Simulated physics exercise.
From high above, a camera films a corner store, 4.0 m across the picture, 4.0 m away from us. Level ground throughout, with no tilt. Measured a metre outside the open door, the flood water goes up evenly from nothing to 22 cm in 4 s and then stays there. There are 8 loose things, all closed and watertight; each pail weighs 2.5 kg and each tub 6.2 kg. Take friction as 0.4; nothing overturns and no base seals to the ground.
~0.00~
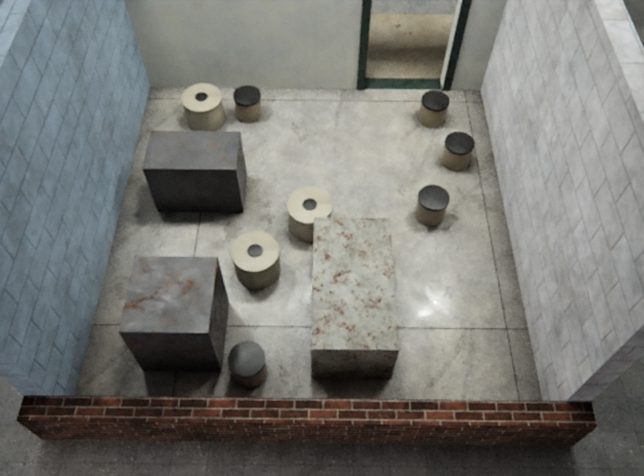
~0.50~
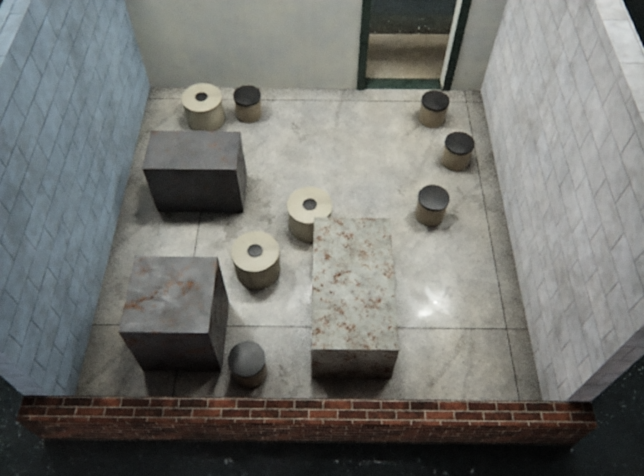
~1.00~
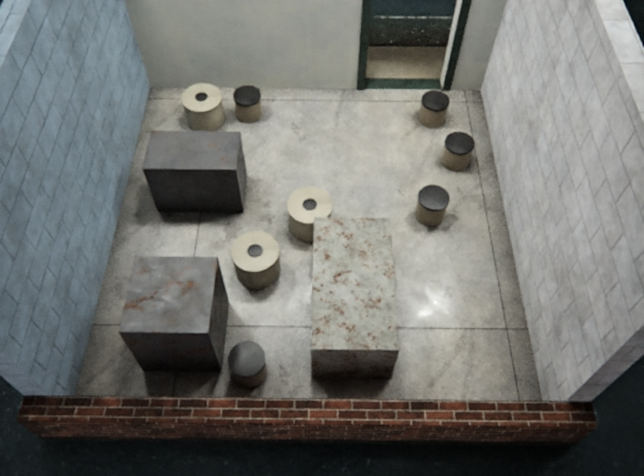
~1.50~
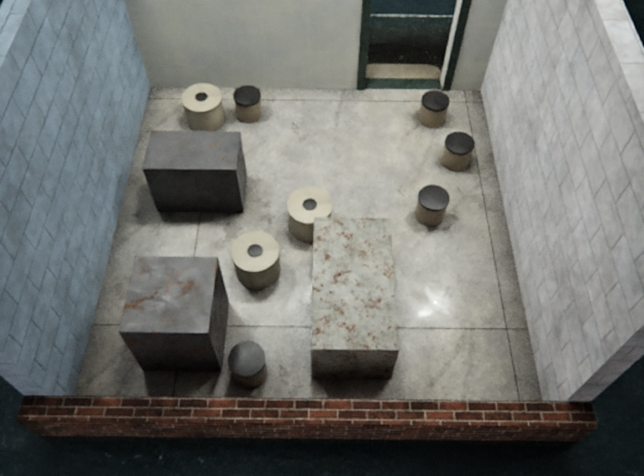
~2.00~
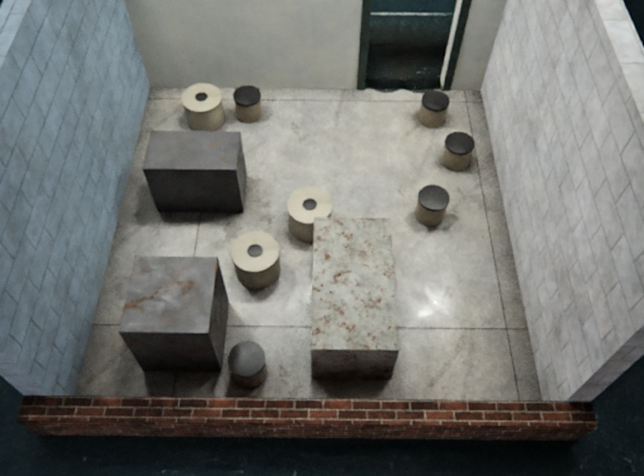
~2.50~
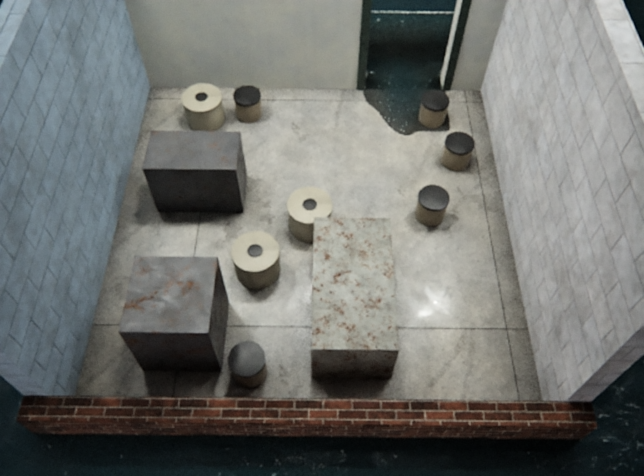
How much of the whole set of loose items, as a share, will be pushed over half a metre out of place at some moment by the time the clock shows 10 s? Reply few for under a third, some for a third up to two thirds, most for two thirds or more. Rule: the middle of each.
Some.
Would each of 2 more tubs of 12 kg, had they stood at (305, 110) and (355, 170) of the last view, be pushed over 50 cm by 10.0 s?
Taking them in order, the first is below the threshold and the second is above the threshold.
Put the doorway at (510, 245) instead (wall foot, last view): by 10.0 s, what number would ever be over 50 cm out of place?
Then 4 of them would.
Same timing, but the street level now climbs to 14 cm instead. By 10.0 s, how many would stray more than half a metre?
In that case the number is 4.
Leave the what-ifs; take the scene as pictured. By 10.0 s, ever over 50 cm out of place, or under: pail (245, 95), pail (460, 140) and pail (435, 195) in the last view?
Order as asked - a smaller shift, a bigger shift, a bigger shift.
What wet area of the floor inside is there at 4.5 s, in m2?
About 6.0 m2.
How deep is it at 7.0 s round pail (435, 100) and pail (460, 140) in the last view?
Some 12 cm at the first, some 16 cm at the second.
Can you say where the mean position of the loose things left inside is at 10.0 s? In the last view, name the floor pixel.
Centre of the remaining things: Roughly (237, 263).
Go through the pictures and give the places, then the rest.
The first frame shows a pail at (247, 95) rests on the ground; a pail at (434, 197) rests on the ground; 0.0 m2 under water; 0 of 8 have shifted.
The second frame shows a pail at (247, 95) rests on the ground; a pail at (434, 197) rests on the ground; 0.0 m2 under water; 0 of 8 have shifted.
The third frame shows a pail at (247, 95), on the bottom; a pail at (434, 197), on the bottom; water covers 0.0 m2; 0 of 8 have shifted.
The fourth frame shows a pail at (247, 95), on the bottom; a pail at (434, 197), on the bottom; 0.0 m2 under water; 0 of 8 have shifted.
The fifth frame shows a pail at (247, 95) rests on the ground; a pail at (434, 197) rests on the ground; 0.0 m2 under water; 0 of 8 have shifted.
The sixth frame shows a pail at (247, 95) rests on the ground; a pail at (434, 197), on the bottom; 0.5 m2 under water; 0 of 8 have shifted.
After 3.5 s 1 of 8 are over 50 cm from their spots; 0 afloat.
After 4.5 s 3 of 8 are over 50 cm from their spots; 2 afloat.
After 7.0 s 4 of 8 are over 50 cm from their spots; 3 afloat.
After 10.0 s 4 of 8 are over 50 cm from their spots, and 4 have been at some point; 6 afloat.
